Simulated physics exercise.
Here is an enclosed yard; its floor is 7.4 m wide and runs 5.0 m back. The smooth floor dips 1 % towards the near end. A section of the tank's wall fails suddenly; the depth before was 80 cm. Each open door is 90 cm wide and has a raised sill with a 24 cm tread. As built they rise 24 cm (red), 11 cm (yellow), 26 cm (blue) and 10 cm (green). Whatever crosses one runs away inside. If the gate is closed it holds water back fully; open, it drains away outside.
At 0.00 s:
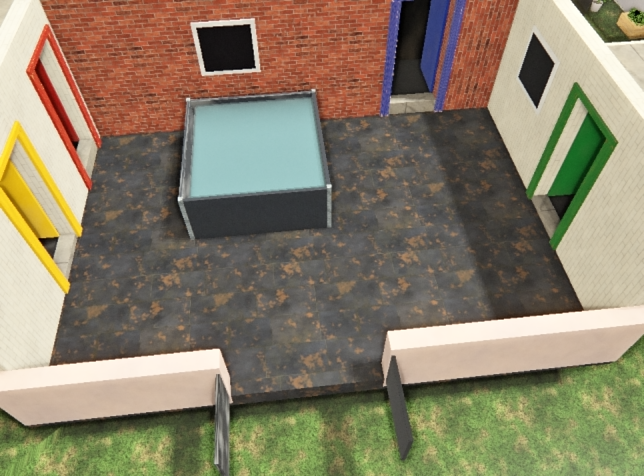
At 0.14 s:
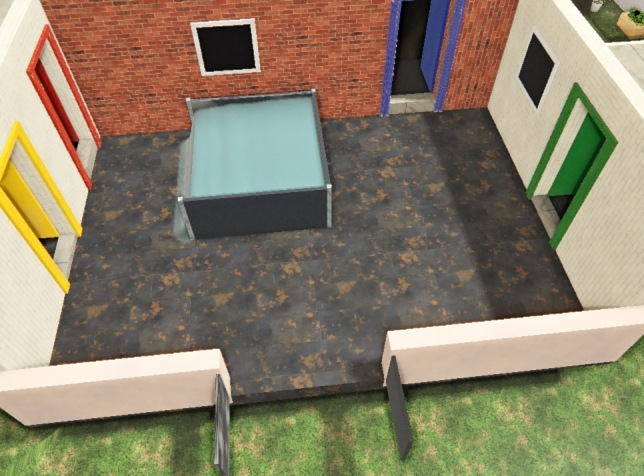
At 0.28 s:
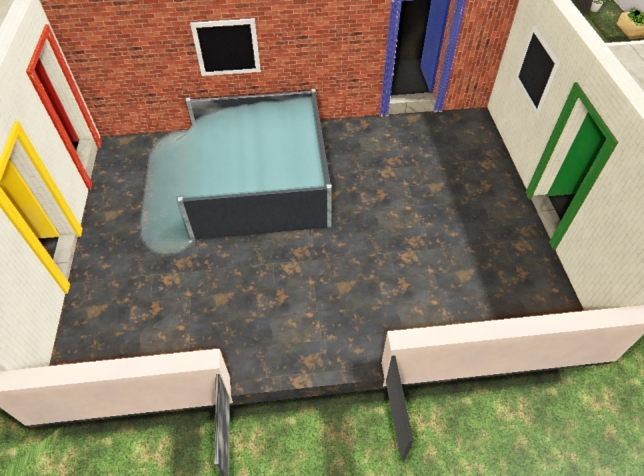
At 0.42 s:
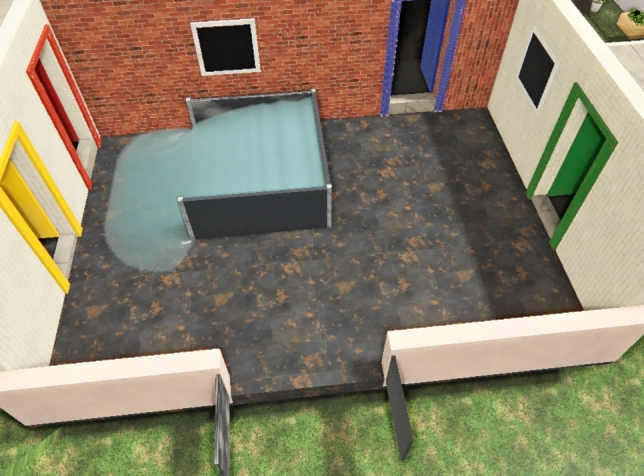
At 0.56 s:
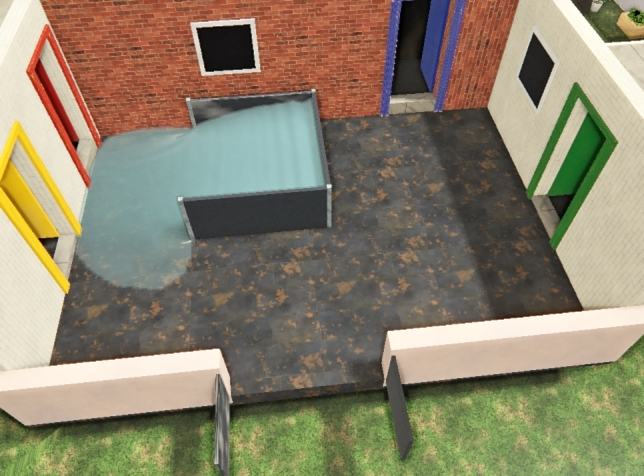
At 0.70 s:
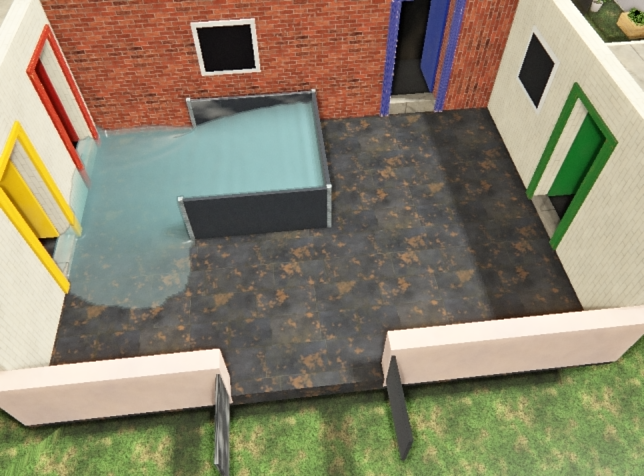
In this clip, a raised tank of water stands in a walled yard, then its left side gives way and water pours out, spreading leftward across the dark floor to the wall with the red and yellow doors.
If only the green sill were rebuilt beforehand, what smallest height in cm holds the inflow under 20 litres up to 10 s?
It would have to be roughly 9 cm high.
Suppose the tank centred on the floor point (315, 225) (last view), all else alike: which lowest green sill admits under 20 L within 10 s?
About 10.5 cm.
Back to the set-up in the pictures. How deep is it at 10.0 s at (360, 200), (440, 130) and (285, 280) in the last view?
About 3, 8 and 4 cm.
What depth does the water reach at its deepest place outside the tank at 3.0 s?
Up to some 42 cm.
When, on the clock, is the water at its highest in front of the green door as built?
At about 6.0 s.
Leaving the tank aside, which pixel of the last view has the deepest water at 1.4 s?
Around (92, 176).
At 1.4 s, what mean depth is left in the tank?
About 39 cm.
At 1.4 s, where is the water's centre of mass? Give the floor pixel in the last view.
Near (192, 189).
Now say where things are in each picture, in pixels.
The first frame shows the tank at (254, 145) is whole and still, 80 cm deep; the green door at (564, 176) is dry.
In the second frame, water pours out at (194, 171) and has run 0.3 m, to (178, 232); about 7 cm deep outside, 80 cm at the back.
In the third frame, the gap is at (195, 174), the front 0.8 m out at (145, 224); the back of the tank holds 80 cm.
In the fourth frame, water pours out at (195, 176) and has run 1.4 m, to (110, 233); about 12 cm deep outside, 78 cm at the back.
In the fifth frame, the front is at (77, 244), 1.8 m from the gap at (195, 176); 5.6 m2 of floor is wet, 69 cm left at the back.
In the sixth frame, the gap is at (195, 177), the front 2.1 m out at (58, 245); the back of the tank holds 68 cm; 5.6 m in a straight line remain to the green door at (564, 176).
After 1.4 s water covers 20 % of the floor, deepest (57 cm) near (92, 176); it has not reached the green door.
After 3.0 s water covers 35 % of the floor, deepest (42 cm) near (43, 398); it has not reached the green door.
After 10.0 s water covers 95 % of the floor, deepest (14 cm) near (43, 398); 9 cm at the green door, 11 litres in over its 10 cm sill.
At the green door as built, the water arrived by 5.2 s and peaked near 13 cm at 5.8 s.
With a sill of 8 cm, 30 litres would have come in within the 10 s; with 11 cm, 6 litres. So under 20 litres takes about 9 cm.
